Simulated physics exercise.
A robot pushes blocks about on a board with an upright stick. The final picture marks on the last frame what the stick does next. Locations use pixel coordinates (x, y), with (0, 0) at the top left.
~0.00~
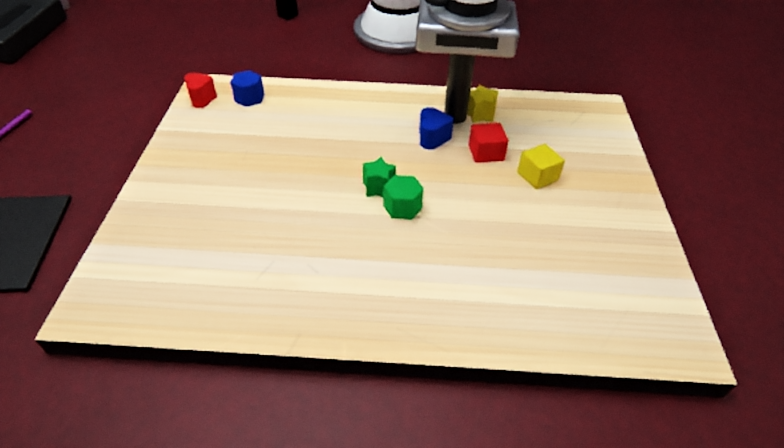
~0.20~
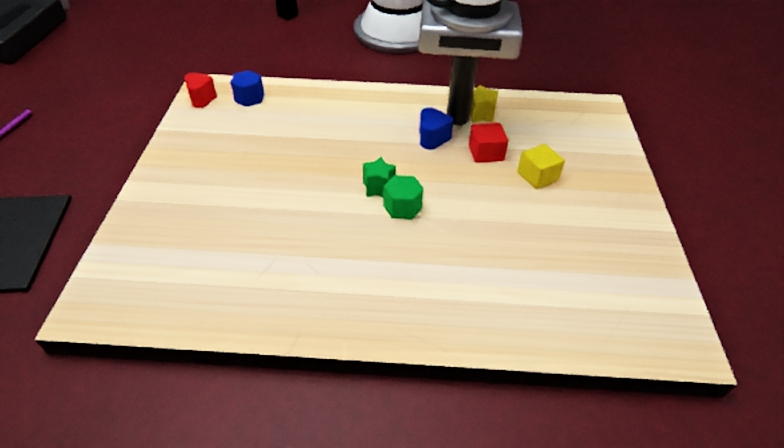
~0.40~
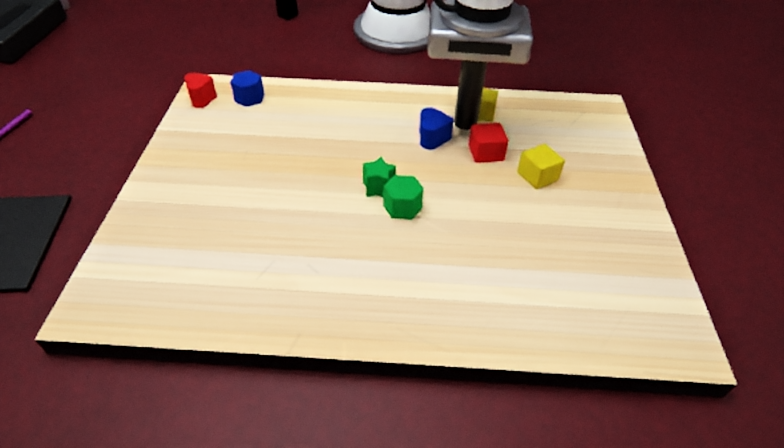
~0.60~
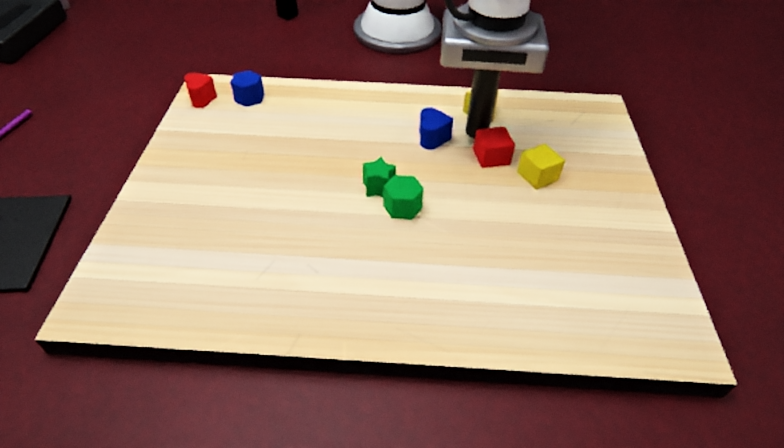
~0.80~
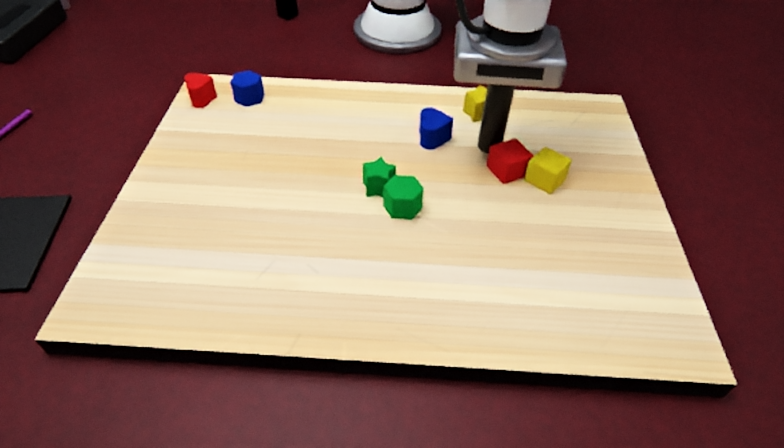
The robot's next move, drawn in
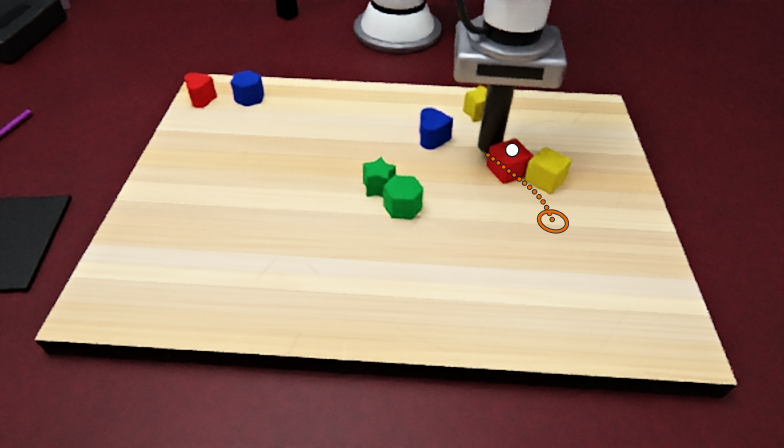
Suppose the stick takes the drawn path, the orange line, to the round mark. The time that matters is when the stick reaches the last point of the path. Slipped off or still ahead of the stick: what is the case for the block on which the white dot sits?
My prediction: In front.
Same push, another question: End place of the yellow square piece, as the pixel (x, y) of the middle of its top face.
My prediction: (571, 168).
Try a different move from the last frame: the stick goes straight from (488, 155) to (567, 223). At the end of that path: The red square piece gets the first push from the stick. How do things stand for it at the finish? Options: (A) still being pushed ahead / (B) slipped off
A: Still being pushed ahead.
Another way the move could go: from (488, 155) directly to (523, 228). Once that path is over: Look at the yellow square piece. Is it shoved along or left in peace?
It is carried off its spot.
Path on the board, from (488, 155) over (513, 174) and (537, 195) to (553, 221); the dot is on the red square piece.
On the path given first. One third of the way, stick (515, 166); red square piece (537, 172), turned 15° clockwise; yellow square piece (569, 168), turned 50° anticlockwise.
Two thirds of the way, stick (540, 187); red square piece (558, 196); yellow square piece (571, 168), turned 60° anticlockwise.
At the end, stick (556, 213); blue heart-shaped block in place; red square piece (575, 224); yellow square piece (571, 168), turned 60° anticlockwise.
